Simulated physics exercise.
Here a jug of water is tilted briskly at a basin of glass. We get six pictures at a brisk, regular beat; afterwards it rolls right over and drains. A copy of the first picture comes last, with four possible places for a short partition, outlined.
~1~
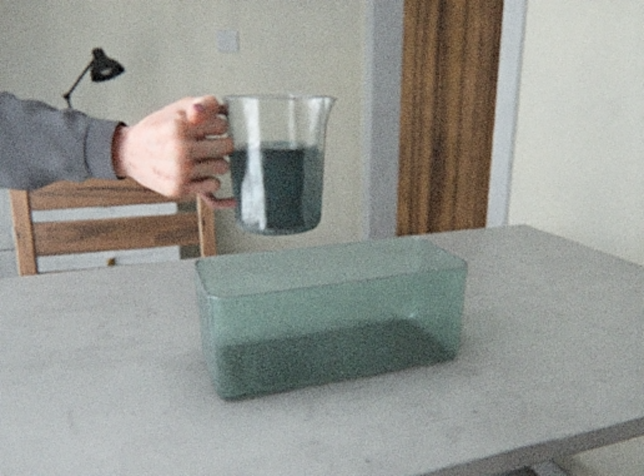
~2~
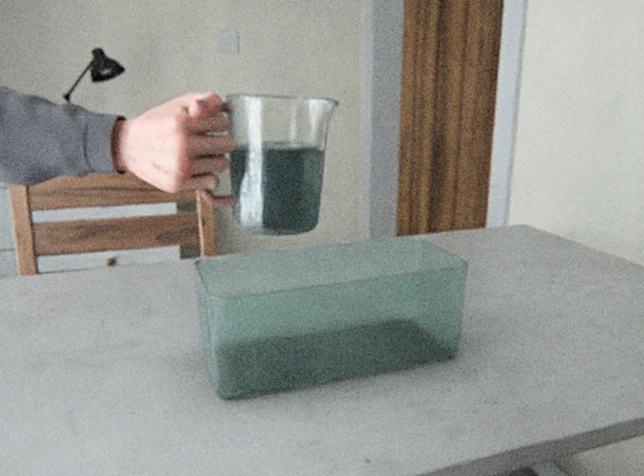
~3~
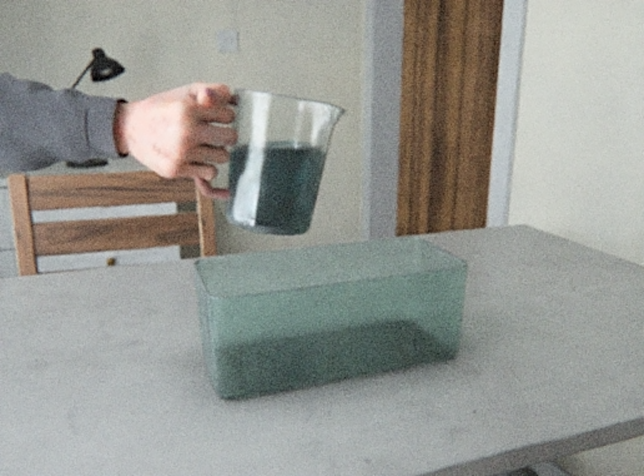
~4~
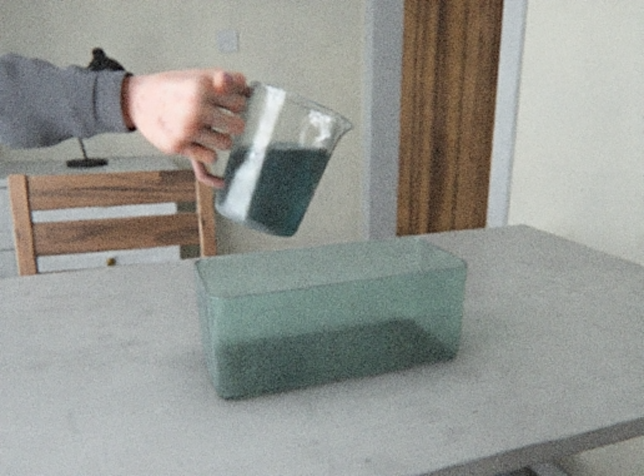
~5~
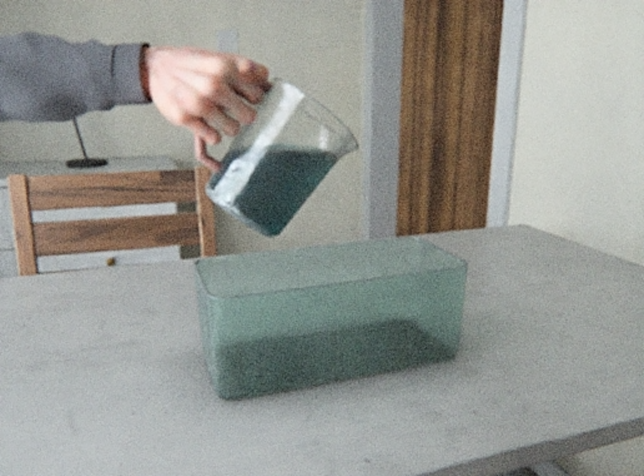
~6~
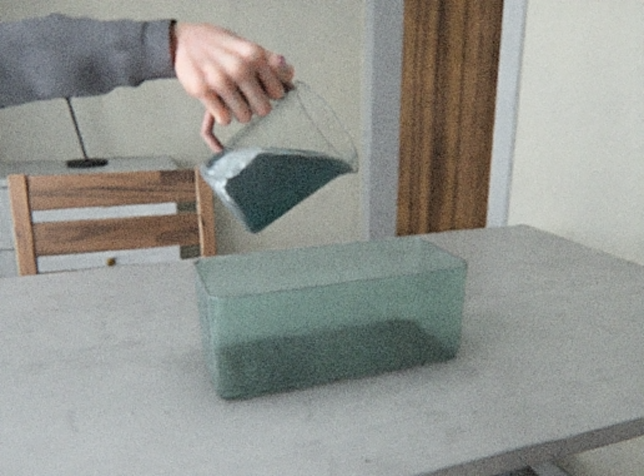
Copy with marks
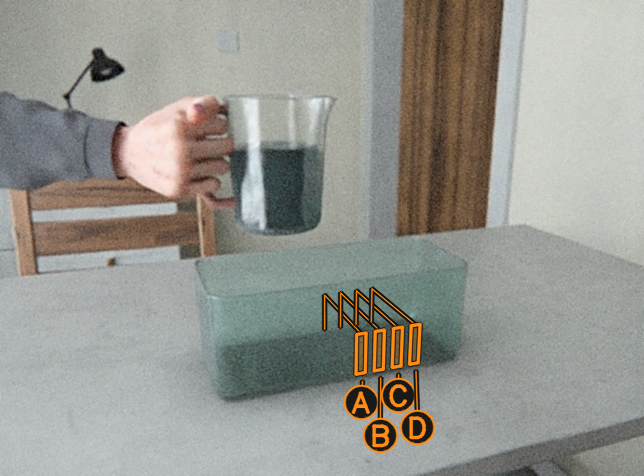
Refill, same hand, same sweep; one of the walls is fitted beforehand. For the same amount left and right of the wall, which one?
I would pick slot C.
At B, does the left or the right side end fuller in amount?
More ends on the right.
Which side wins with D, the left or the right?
The left side.
On the marked copy, A at (362, 381); B at (380, 377); C at (398, 374); D at (416, 370).
If A is chosen, about 7 % ends left of the wall and 91 % right of it.
If B is chosen, about 13 % ends left of the wall and 83 % right of it; 4 % is lost outside.
If C is chosen, about 51 % ends left of the wall and 47 % right of it.
If D is chosen, about 90 % ends left of the wall and 7 % right of it; 3 % is lost outside.
